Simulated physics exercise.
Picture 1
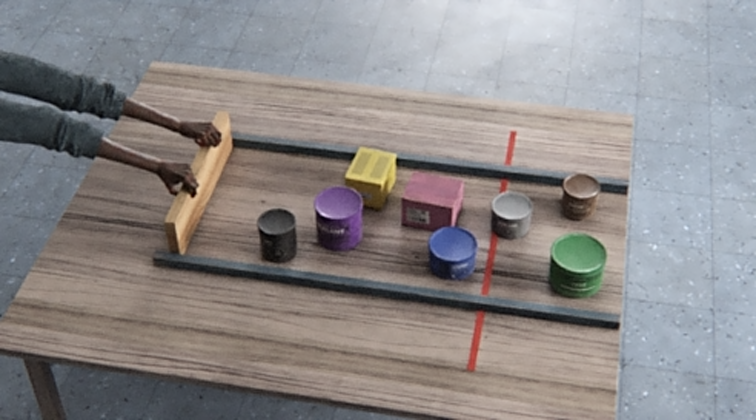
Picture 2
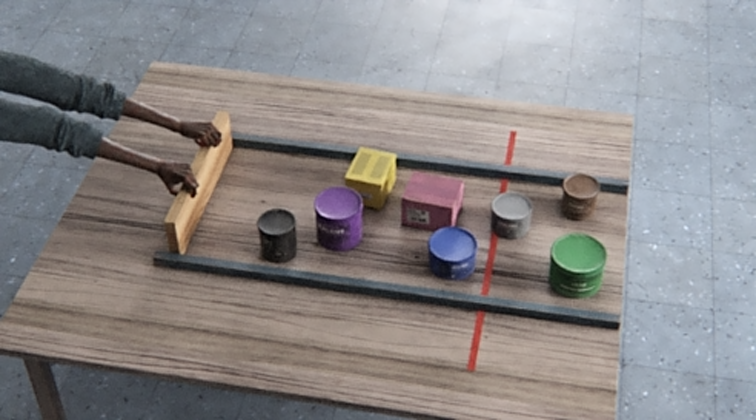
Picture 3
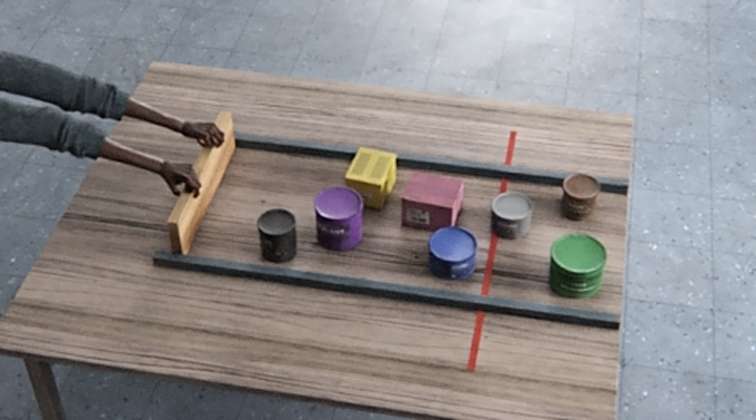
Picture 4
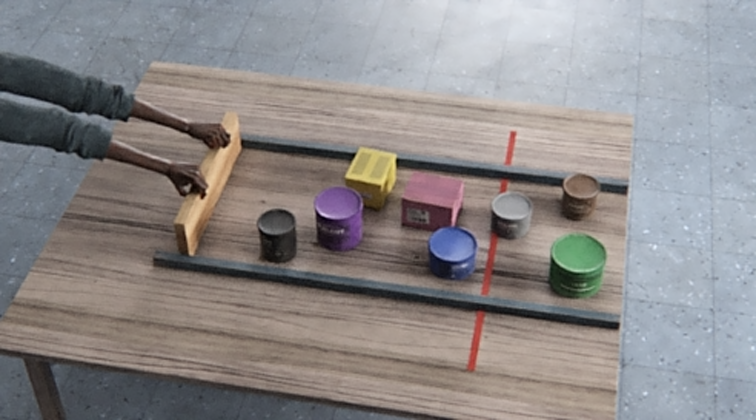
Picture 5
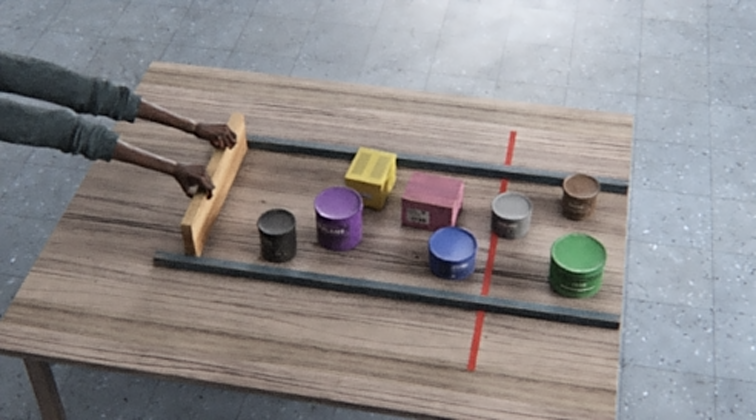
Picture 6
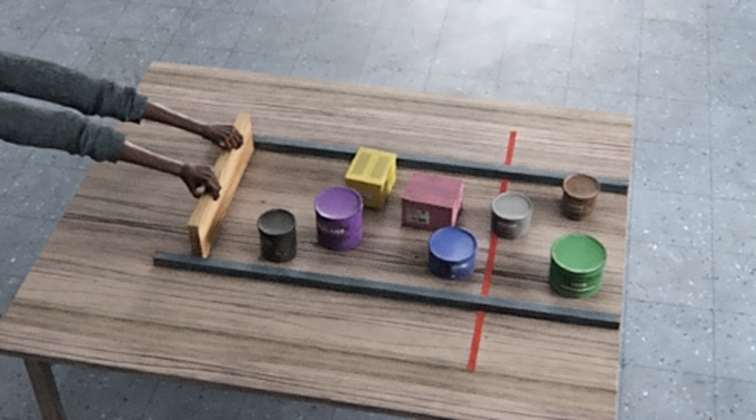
Two hands sliding a wooden plank slowly rightward between dark battens on a table, with colourful tubs and boxes standing still.
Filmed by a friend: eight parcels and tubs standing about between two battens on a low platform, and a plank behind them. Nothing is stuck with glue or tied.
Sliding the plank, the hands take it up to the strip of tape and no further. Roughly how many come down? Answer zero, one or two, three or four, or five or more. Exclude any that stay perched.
Zero.
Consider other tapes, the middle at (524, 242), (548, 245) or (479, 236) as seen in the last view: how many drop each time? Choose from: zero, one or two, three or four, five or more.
1 or 2; either one or two; none at all.
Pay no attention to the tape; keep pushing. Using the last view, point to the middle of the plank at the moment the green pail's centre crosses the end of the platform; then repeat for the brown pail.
Estimated middle: (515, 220), and (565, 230) for the other.
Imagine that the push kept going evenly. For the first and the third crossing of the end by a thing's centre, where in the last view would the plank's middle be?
At (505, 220) for the first, at (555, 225) for the third.
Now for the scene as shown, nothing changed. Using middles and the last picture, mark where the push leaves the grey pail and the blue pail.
Final positions - grey pail around (610, 229), blue pail around (548, 271).
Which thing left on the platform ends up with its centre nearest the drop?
The grey pail finishes nearest.
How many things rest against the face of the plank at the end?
The count in contact is 3.
Soon after, none off yet; green pail at rest near (577, 266); brown pail at rest near (580, 198); grey pail at rest near (511, 216).
In the end, the number that fall off is zero.
